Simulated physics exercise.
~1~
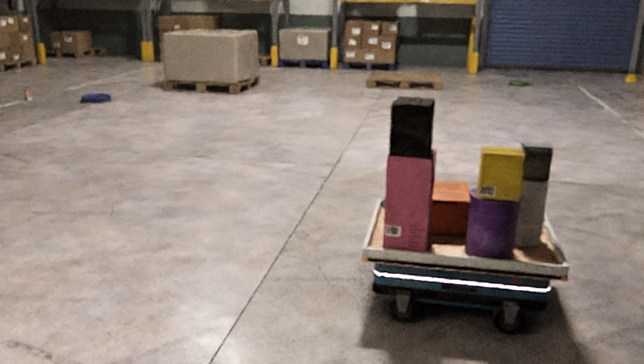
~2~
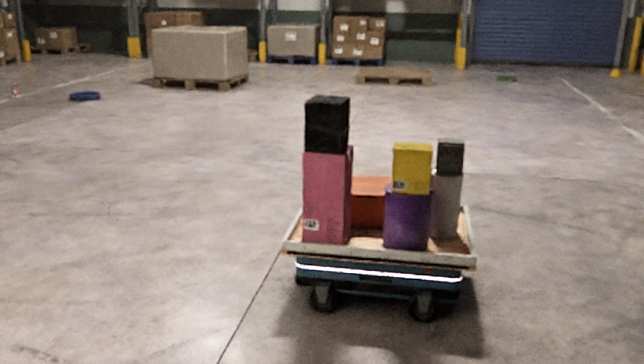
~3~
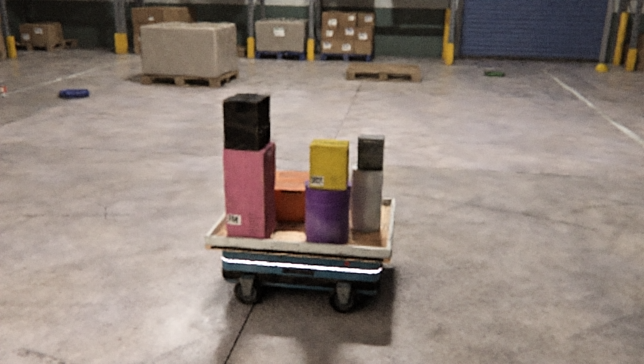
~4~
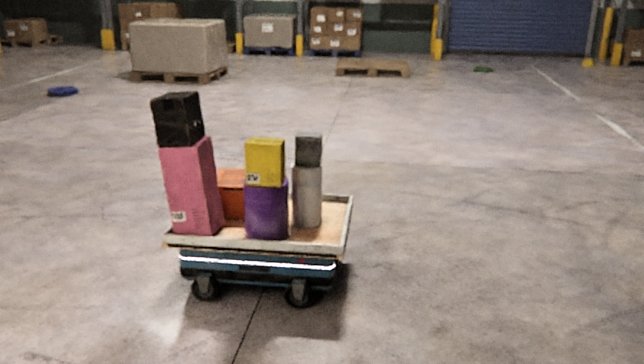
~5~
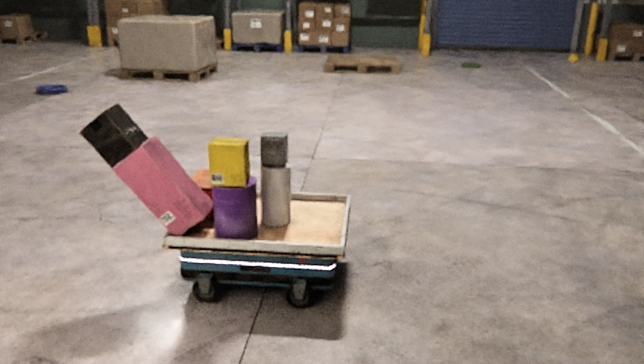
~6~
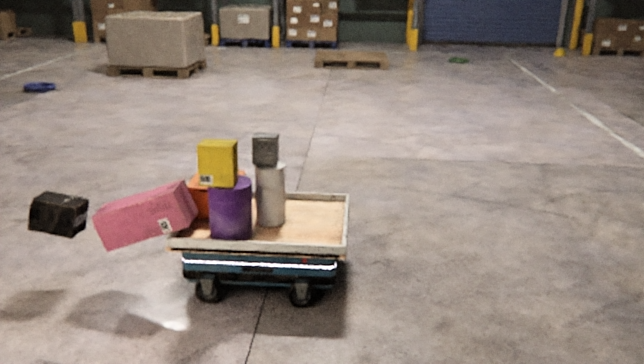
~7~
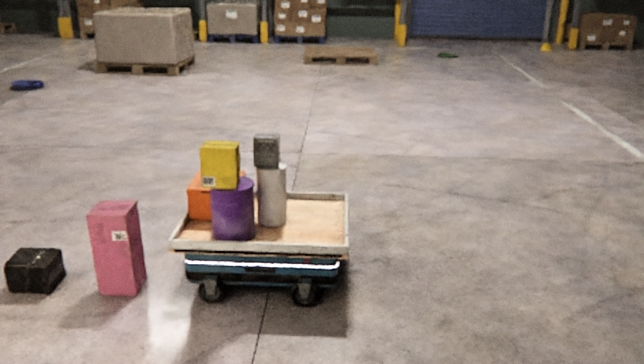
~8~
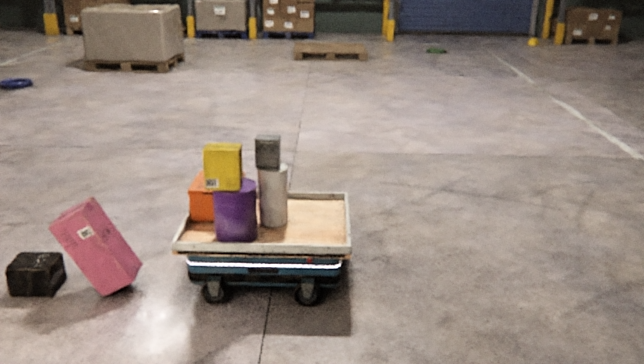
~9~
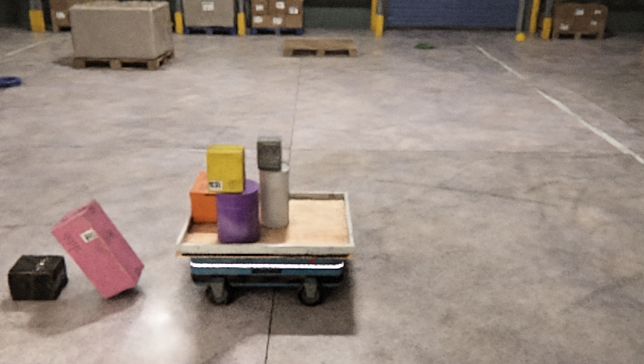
Wheeled cart rolling left across a warehouse floor and stopping, its pink and black boxes toppling off while the others stay aboard.
